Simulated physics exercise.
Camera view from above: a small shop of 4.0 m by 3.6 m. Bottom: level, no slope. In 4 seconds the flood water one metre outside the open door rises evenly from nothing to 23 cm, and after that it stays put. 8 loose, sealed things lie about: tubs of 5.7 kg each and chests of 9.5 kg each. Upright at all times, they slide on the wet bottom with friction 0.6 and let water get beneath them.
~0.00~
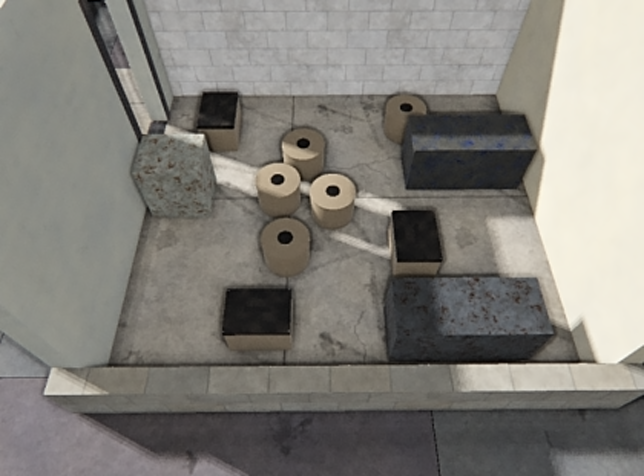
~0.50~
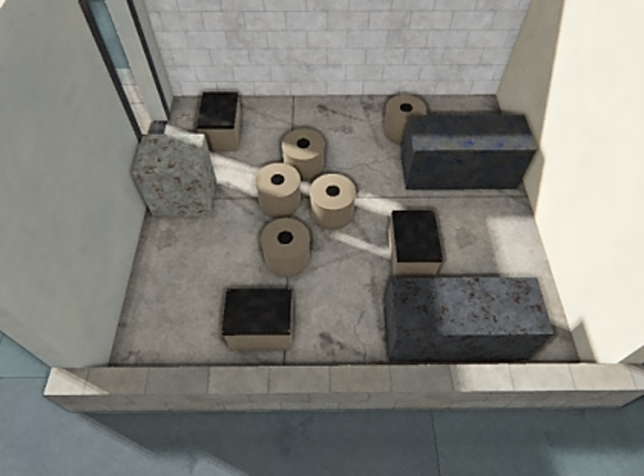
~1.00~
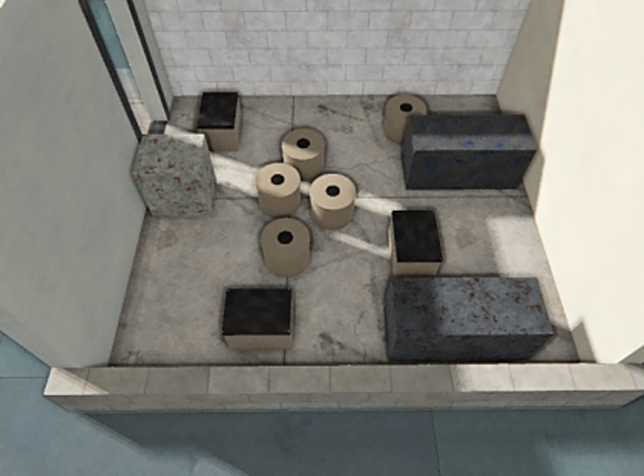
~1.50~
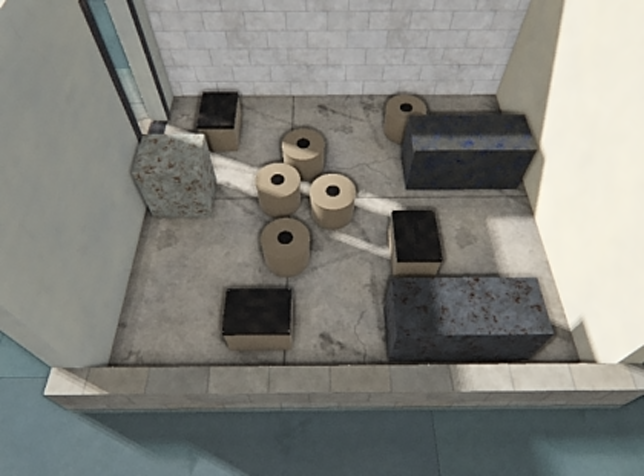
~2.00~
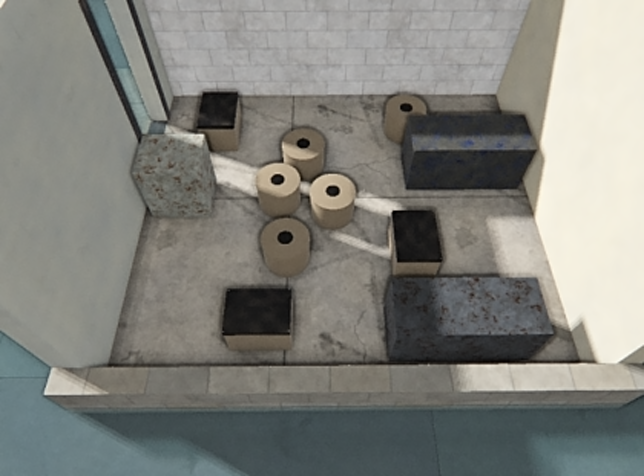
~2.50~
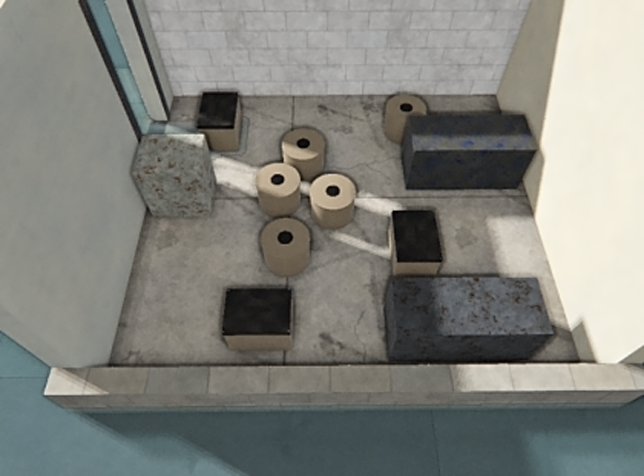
Small shop seen from above, with pale tubs and black-topped chests standing still as the ground outside turns from grey to blue-green.
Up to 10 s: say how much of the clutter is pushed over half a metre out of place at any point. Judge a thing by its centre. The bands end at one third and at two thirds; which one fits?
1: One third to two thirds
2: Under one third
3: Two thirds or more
One third to two thirds (1).
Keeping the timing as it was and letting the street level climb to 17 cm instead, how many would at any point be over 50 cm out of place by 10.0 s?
It would come to 3 of them.
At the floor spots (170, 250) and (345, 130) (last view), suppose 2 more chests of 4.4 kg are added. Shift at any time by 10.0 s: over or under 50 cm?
So the first ends up within that distance while the second ends up beyond that distance.
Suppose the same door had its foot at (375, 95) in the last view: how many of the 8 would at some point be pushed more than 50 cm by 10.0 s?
Then the count would be 7.
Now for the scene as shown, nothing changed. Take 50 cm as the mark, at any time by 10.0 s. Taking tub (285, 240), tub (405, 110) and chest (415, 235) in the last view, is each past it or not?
In that order: Short of it, past it, under.
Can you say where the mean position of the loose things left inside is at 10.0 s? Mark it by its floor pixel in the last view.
Centred roughly on (365, 205).
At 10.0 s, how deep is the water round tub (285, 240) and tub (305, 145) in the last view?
First about 2 cm, second about 17 cm.
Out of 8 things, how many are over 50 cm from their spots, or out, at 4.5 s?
The number I get is 1.
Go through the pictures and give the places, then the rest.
In the first picture, a tub at (303, 144) rests on the ground; a chest at (258, 310), on the bottom; 0.0 m2 under water; 0 of 8 have shifted.
In the second picture, a tub at (303, 144) rests on the ground; a chest at (258, 310) rests on the ground; water covers 0.0 m2; 0 of 8 have shifted.
In the third picture, a tub at (303, 144), on the bottom; a chest at (258, 310) rests on the ground; water covers 0.0 m2; 0 of 8 have shifted.
In the fourth picture, a tub at (303, 144), on the bottom; a chest at (258, 310) rests on the ground; 0.0 m2 under water; 0 of 8 have shifted.
In the fifth picture, a tub at (303, 144) rests on the ground; a chest at (258, 310), on the bottom; 0.0 m2 under water; 0 of 8 have shifted.
In the sixth picture, a tub at (303, 144), on the bottom; a chest at (258, 310), on the bottom; water covers 0.4 m2; 0 of 8 have shifted.
After 3.5 s 0 of 8 are over 50 cm from their spots; 0 afloat.
After 4.5 s 1 of 8 are over 50 cm from their spots; 0 afloat.
After 7.0 s 3 of 8 are over 50 cm from their spots; 3 afloat.
After 10.0 s 2 of 8 are over 50 cm from their spots, and 3 have been at some point; 4 afloat.
